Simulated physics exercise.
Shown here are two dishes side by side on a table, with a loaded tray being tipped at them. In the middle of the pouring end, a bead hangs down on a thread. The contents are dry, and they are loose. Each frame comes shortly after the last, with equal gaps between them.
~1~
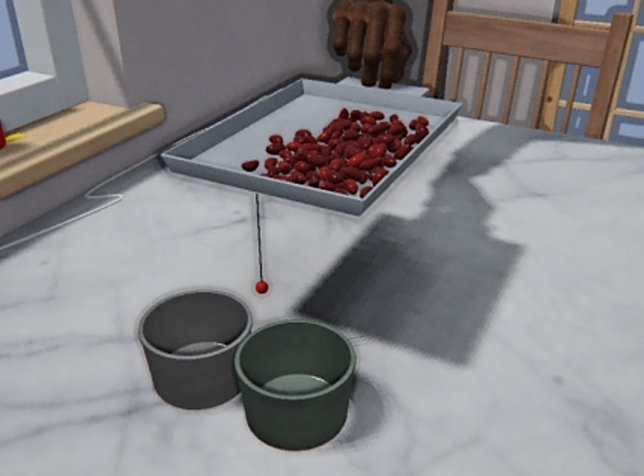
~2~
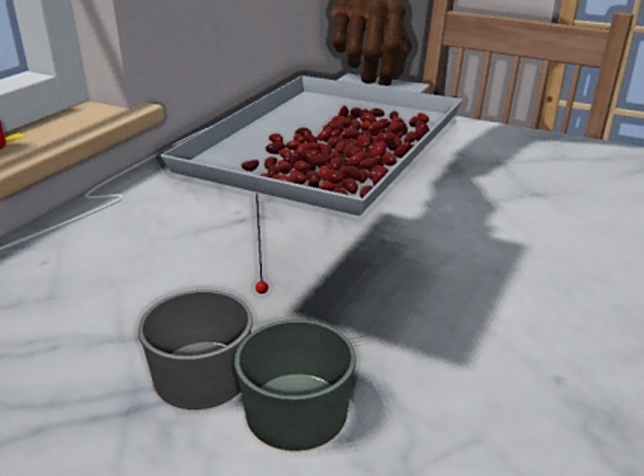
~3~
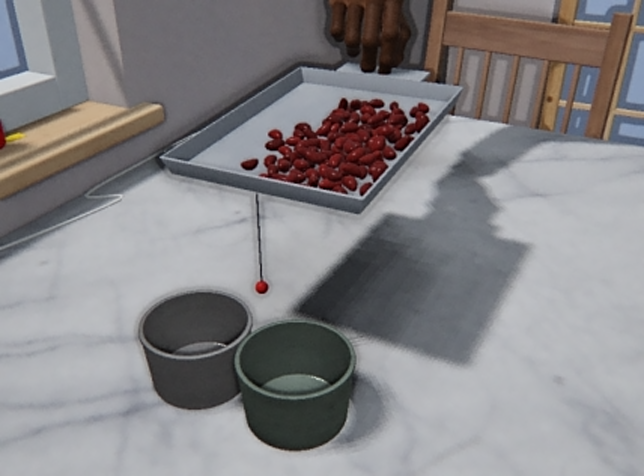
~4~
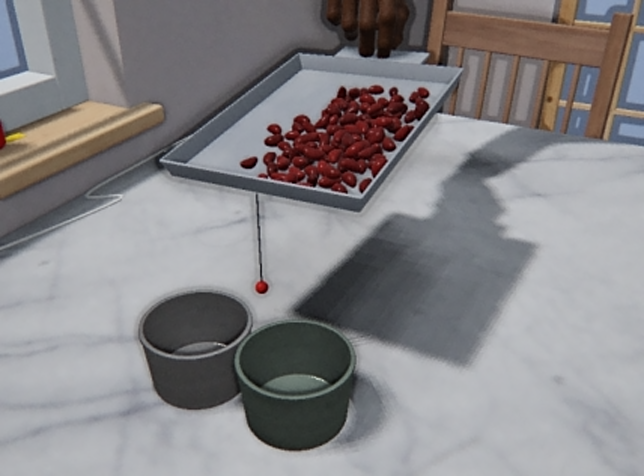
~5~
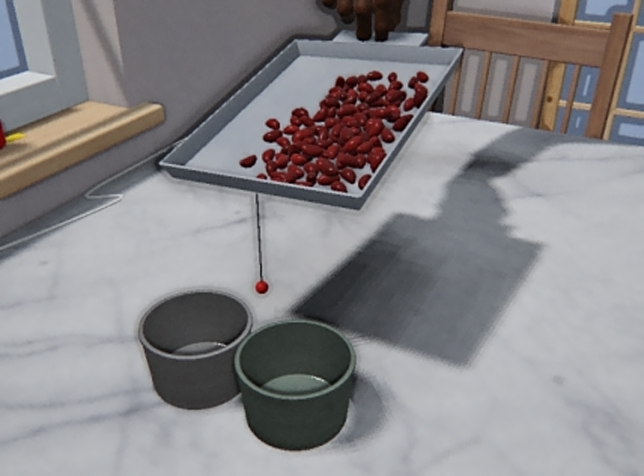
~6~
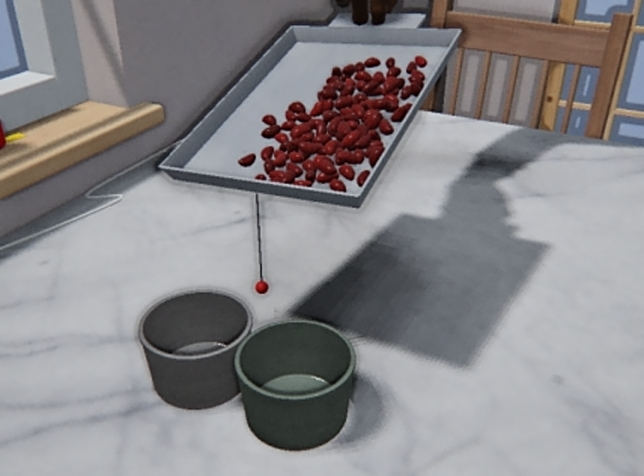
A dark brown hand at the far end of a grey tray of red kidney beans slowly raised that end, tilting the tray more steeply toward two still, empty dishes on the marble table.
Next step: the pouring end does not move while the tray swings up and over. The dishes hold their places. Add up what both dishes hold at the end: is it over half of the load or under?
It comes to over half.
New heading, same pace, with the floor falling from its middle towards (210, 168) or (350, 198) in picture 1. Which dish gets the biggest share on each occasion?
Case one goes to the left-side dish, case two to the right-side dish.
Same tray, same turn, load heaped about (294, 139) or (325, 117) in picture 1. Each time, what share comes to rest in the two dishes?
60 % and 60 %.
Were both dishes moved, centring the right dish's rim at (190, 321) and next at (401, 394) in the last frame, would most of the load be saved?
Together the dishes get beyond half first, then less than a half.
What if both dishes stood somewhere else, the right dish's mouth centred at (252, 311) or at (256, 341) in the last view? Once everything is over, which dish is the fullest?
The one at left, then the one at left.
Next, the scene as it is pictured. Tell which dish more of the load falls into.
Result: The left of the two takes it.
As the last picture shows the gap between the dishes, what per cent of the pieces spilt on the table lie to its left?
Close to 100 per cent.
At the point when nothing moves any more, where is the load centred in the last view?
Near pixel (195, 366).
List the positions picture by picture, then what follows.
Corners of the pouring end at (170, 153) and (360, 196), level; middle of the load at (345, 151), kidney beans; left dish at (165, 376); right dish at (267, 416); bead on its thread at (262, 287), in the first frame.
Corners of the pouring end at (170, 154) and (360, 196), level; middle of the load at (345, 149), in the second frame.
Corners of the pouring end at (169, 156) and (359, 195), tipped barely, lowest at the left corner; middle of the load at (344, 144), in the third frame.
Corners of the pouring end at (168, 158) and (358, 193), tipped a little, lowest at the left corner; middle of the load at (344, 136), in the fourth frame.
Corners of the pouring end at (168, 161) and (356, 192), tipped a little, lowest at the left corner; middle of the load at (342, 128), in the fifth frame.
Corners of the pouring end at (167, 164) and (355, 191), tipped clearly, lowest at the left corner; middle of the load at (340, 121); left dish at (165, 376); right dish at (267, 416), in the sixth frame.
Soon after the last picture, tray tipped steeply; nearly all on the tray; a stray few in the left dish; a small part in the air.
A little later, tray tipped past a quarter turn; a small part on the tray; a small part in the right dish; about half in the left dish; about a quarter outside both; about a quarter in the air.
Later still, tray tipped past a quarter turn; a small part in the right dish; about two thirds in the left dish; about a third outside both.
At rest, tray tipped past a quarter turn; a small part in the right dish; about two thirds in the left dish; about a third outside both.
